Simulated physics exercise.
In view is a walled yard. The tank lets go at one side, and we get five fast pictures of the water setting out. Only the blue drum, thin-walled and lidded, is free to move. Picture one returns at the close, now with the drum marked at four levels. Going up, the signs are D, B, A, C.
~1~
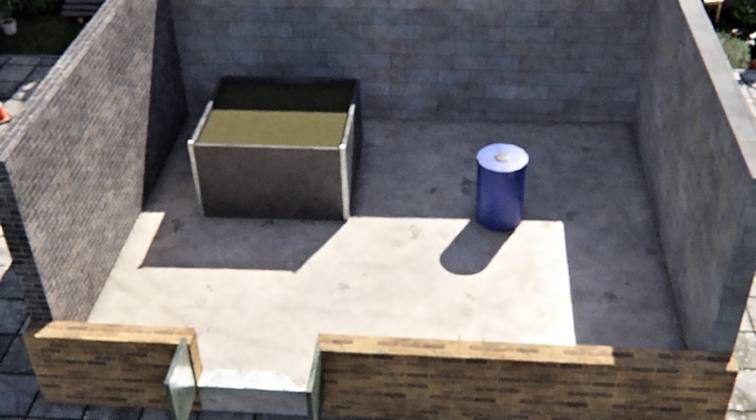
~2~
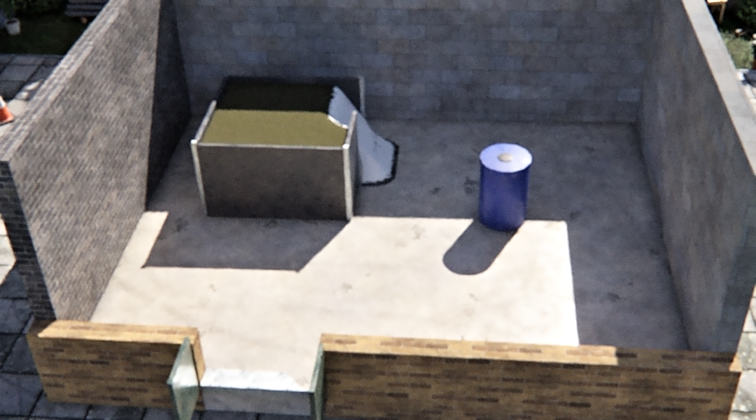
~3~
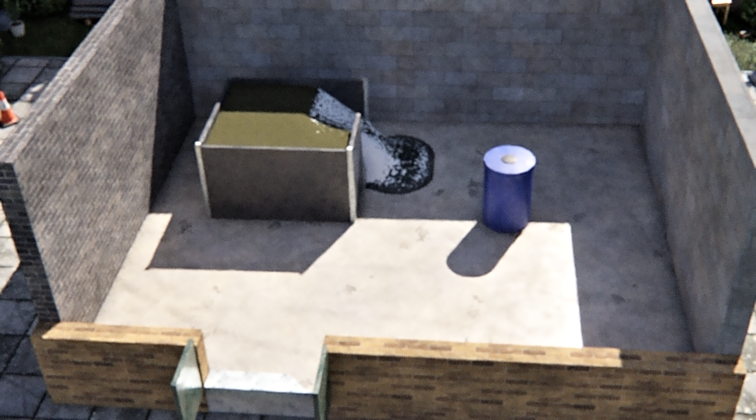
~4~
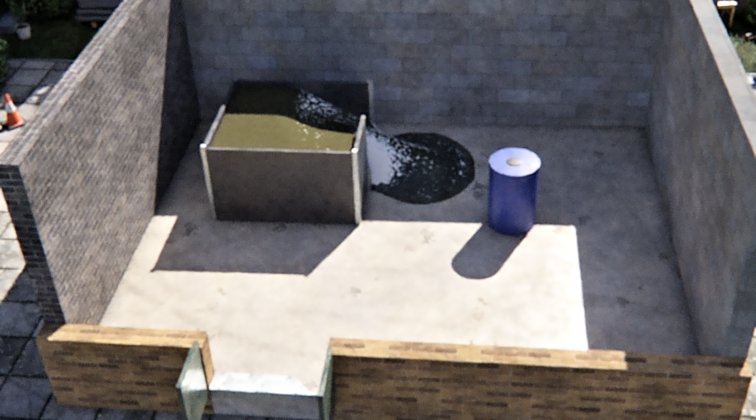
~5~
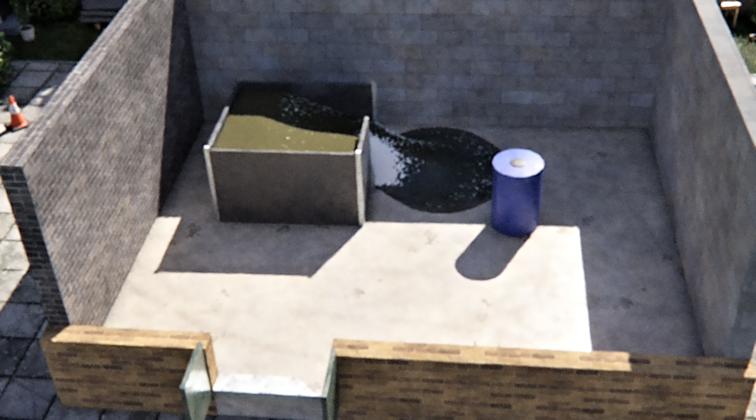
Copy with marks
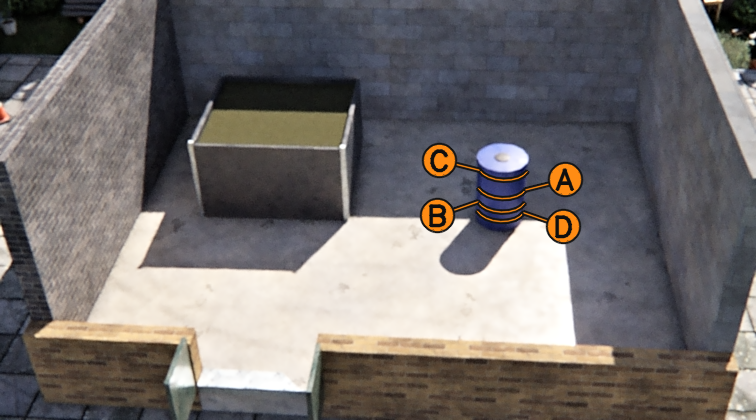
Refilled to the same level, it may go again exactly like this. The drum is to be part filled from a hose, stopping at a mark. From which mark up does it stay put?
Level B.
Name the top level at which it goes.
Level D.
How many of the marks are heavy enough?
Three.
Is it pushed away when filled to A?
No.
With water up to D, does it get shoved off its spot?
Yes, that goes wrong.
On the marked copy, A at (502, 198); B at (501, 212); C at (503, 180); D at (500, 221); from the bottom up D, B, A, C.
With A, it does not move.
With B, it does not move.
With C, it does not move.
With D, it is pushed about its own width away.
